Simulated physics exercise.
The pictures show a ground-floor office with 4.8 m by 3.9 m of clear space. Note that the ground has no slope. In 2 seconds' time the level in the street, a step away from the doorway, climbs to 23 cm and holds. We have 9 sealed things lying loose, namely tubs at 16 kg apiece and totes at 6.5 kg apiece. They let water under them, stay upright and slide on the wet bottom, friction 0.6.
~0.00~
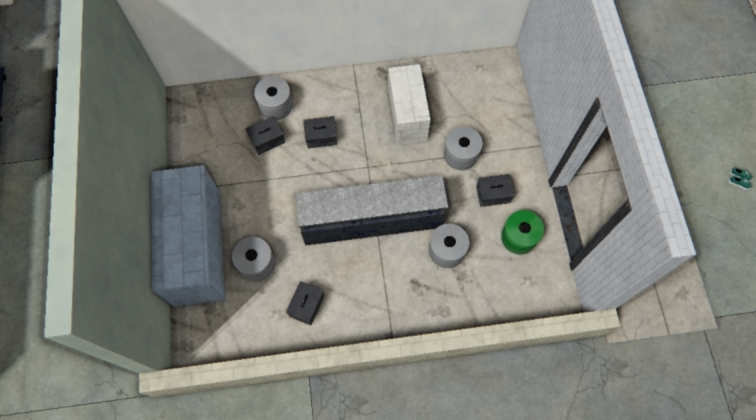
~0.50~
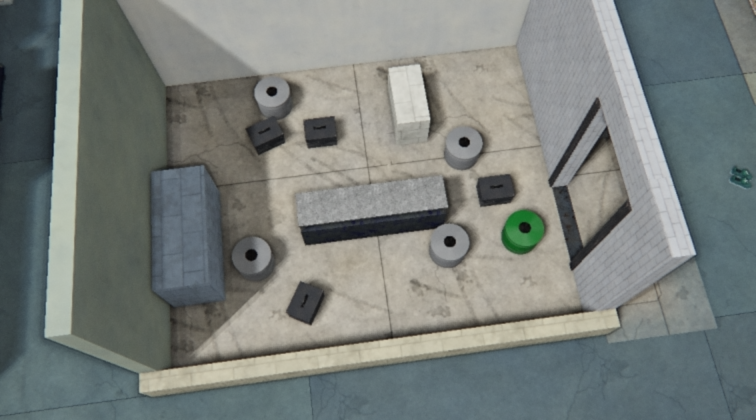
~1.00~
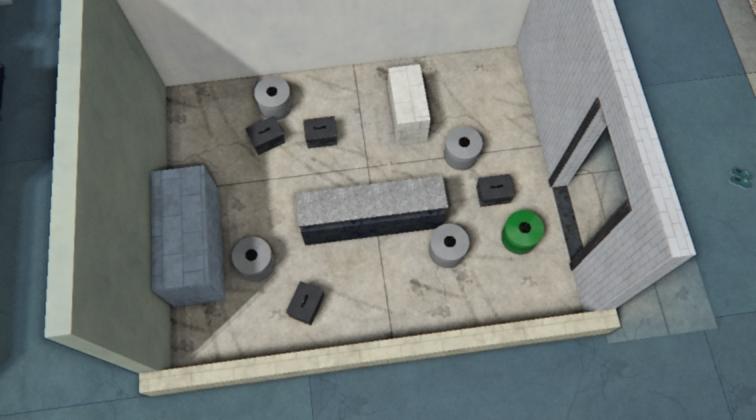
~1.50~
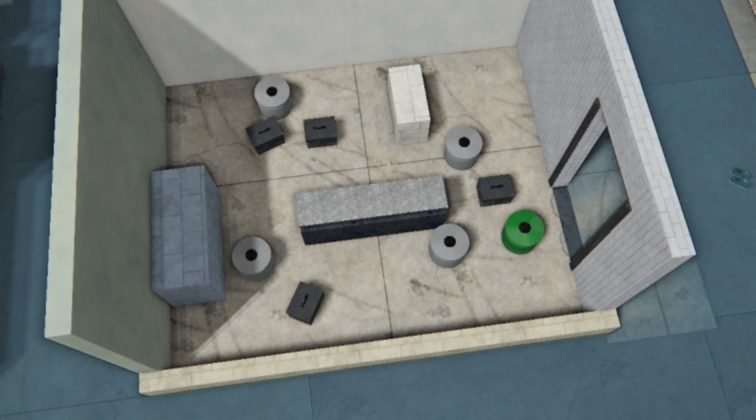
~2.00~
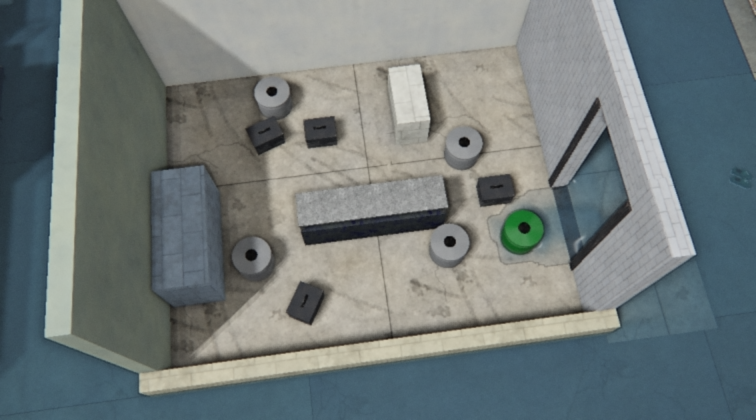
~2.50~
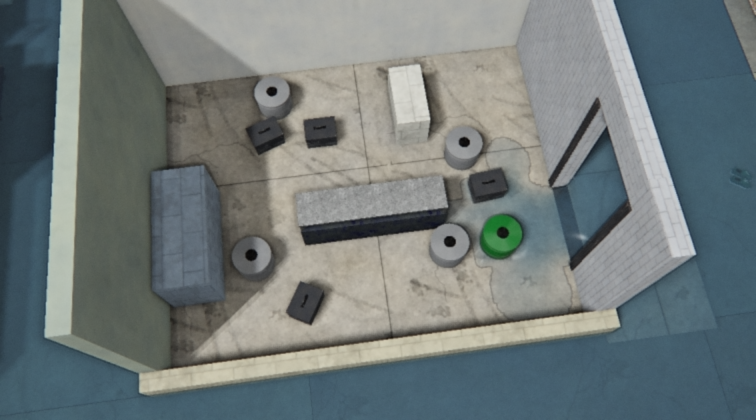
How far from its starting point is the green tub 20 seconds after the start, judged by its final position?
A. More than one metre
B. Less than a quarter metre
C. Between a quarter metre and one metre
More than one metre (A).
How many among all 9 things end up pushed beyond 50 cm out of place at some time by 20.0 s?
My count gives 9.
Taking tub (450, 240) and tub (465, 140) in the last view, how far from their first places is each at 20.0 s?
In turn: 200 cm, 100 cm.
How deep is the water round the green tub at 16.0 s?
Close to 14 centimetres.
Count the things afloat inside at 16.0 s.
At that time, 9.
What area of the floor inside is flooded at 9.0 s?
Close to 16 m2, I'd say.
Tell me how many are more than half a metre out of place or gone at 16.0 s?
By then the count is 8.
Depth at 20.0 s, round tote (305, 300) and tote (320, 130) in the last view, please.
First about 18 cm, second about 14 cm.
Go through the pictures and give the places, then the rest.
The green tub at (525, 228) rests on the ground; 0.0 m2 under water; 0 of 9 have shifted, in the first frame.
The green tub at (525, 228) rests on the ground; water covers 0.0 m2; 0 of 9 have shifted, in the second frame.
The green tub at (525, 228), on the bottom; 0.0 m2 under water; 0 of 9 have shifted, in the third frame.
The green tub at (525, 228) rests on the ground; water covers 0.0 m2; 0 of 9 have shifted, in the fourth frame.
The green tub at (524, 228), on the bottom; water covers 0.4 m2; 0 of 9 have shifted, in the fifth frame.
The green tub at (503, 233), on the bottom, 27 cm from its start; water covers 1.8 m2; 2 of 9 have shifted, in the sixth frame.
After 4.0 s the green tub is near (464, 263), 0.9 m from its start, aground; 0 afloat.
After 9.0 s the green tub is near (255, 285), 3.2 m from its start, afloat; 5 afloat.
After 16.0 s the green tub is near (289, 96), 3.4 m from its start, afloat; 9 afloat.
After 20.0 s the green tub is near (317, 131), 2.8 m from its start, afloat; 9 afloat.
